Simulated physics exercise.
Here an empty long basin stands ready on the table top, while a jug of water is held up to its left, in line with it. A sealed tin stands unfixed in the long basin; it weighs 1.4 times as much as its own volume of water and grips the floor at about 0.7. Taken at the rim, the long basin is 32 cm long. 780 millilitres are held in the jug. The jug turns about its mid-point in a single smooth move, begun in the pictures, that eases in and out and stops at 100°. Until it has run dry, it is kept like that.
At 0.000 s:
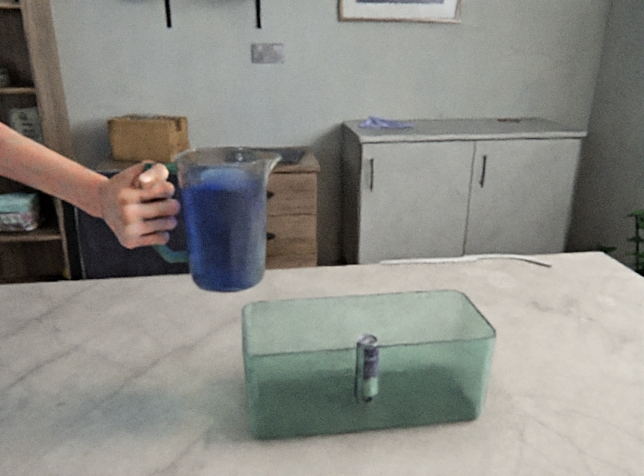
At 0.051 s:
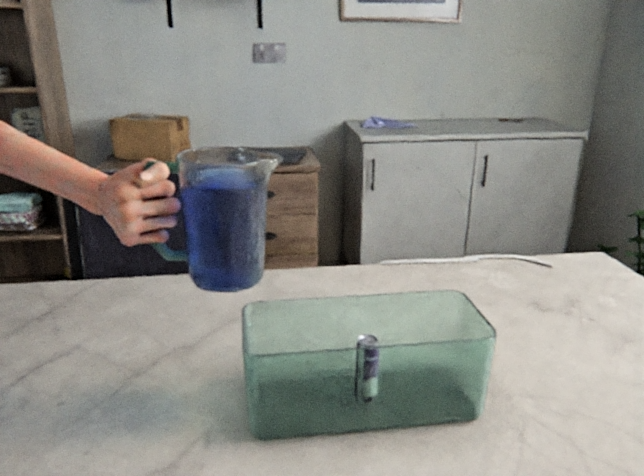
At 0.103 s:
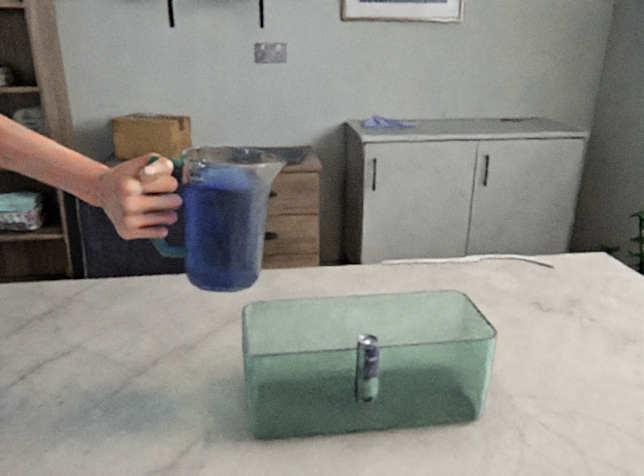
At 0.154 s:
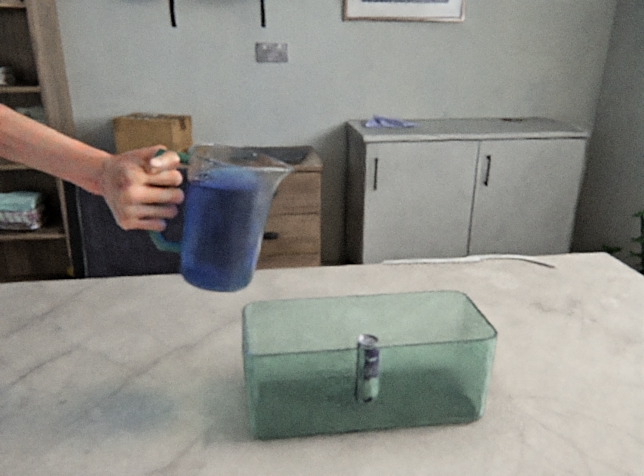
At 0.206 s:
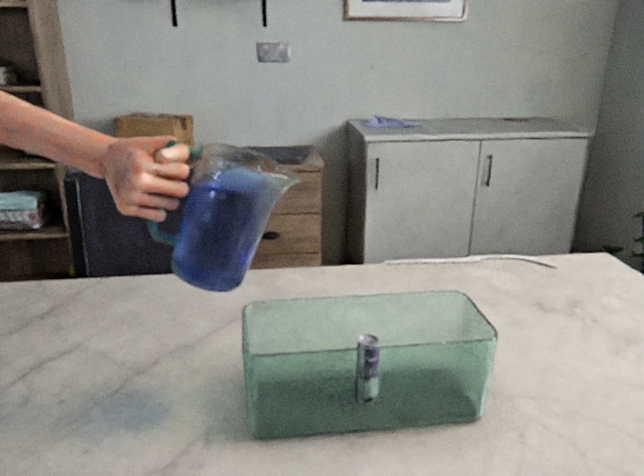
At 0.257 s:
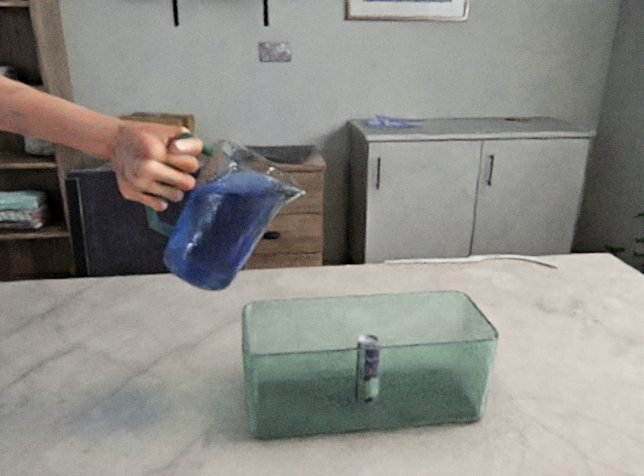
A hand reaching in from the left grips a clear jug of blue liquid above a pale marbled table, seen from the front and slightly above in a room with grey walls and cabinets. A translucent green rectangular basin sits to the right, with a small can at its middle. The jug starts upright, then tilts steadily rightward while the camera stays almost still.
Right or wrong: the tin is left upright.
Wrong.
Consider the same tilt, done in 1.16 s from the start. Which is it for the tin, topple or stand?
The tin tips over.
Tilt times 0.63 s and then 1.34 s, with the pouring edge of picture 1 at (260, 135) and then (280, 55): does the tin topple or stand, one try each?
First it topples; then it stays up.
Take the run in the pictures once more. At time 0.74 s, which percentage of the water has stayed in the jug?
Roughly 32 per cent.
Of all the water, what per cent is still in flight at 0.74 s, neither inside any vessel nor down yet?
Estimated airborne part: Roughly 18 per cent.
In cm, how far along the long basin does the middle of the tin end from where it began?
All told, the tin's centre has moved close to 9.0 cm.
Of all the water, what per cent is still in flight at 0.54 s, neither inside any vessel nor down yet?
At that moment, about 20 percent.
Then, 0.54 s in, the tilt is 88° and 73 per cent is still to pour; the tin stands where it began.
Then, 0.74 s in, the tilt is 100° and 32 per cent is still to pour; the tin stands 2 cm from where it began.
Then, 0.96 s in, the tilt is 100° and 9 per cent is still to pour; the tin leans 46°.
Then, 1.19 s in, the tilt is 100° and 1 per cent is still to pour; the tin lies on its side.
Finally, the tin lies on its side.
